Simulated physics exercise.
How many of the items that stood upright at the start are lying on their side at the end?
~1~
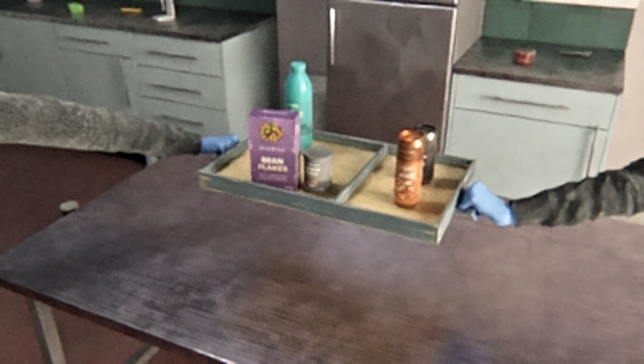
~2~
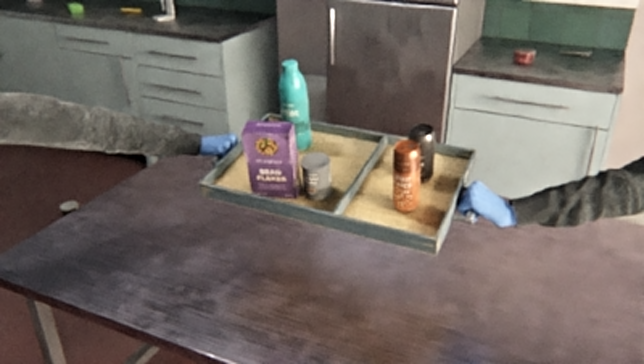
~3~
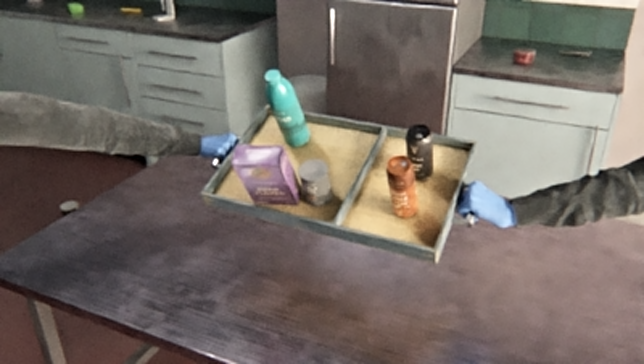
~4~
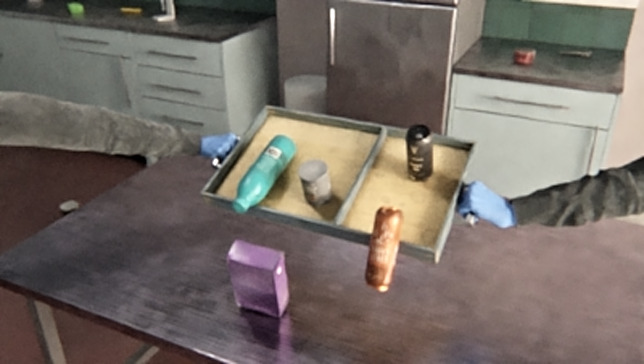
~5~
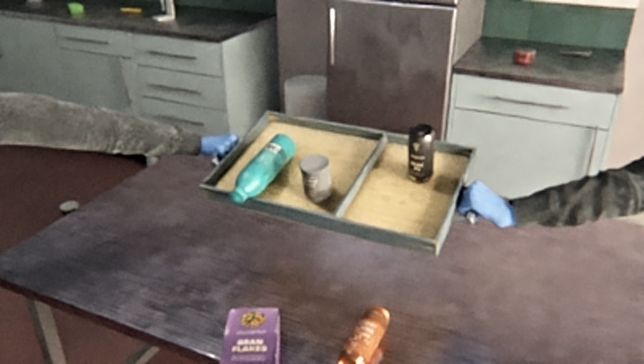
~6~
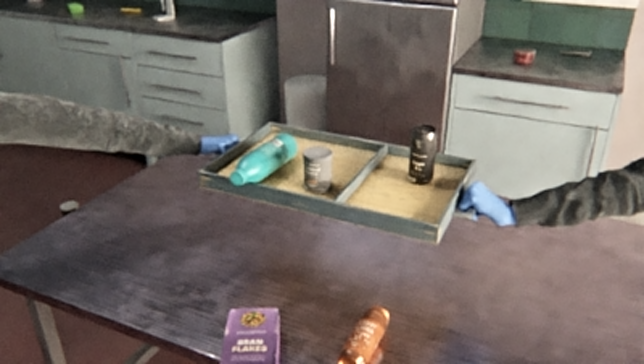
Three of them end up on their side, namely the purple packet and the orange can on the table and the turquoise bottle on the tray.
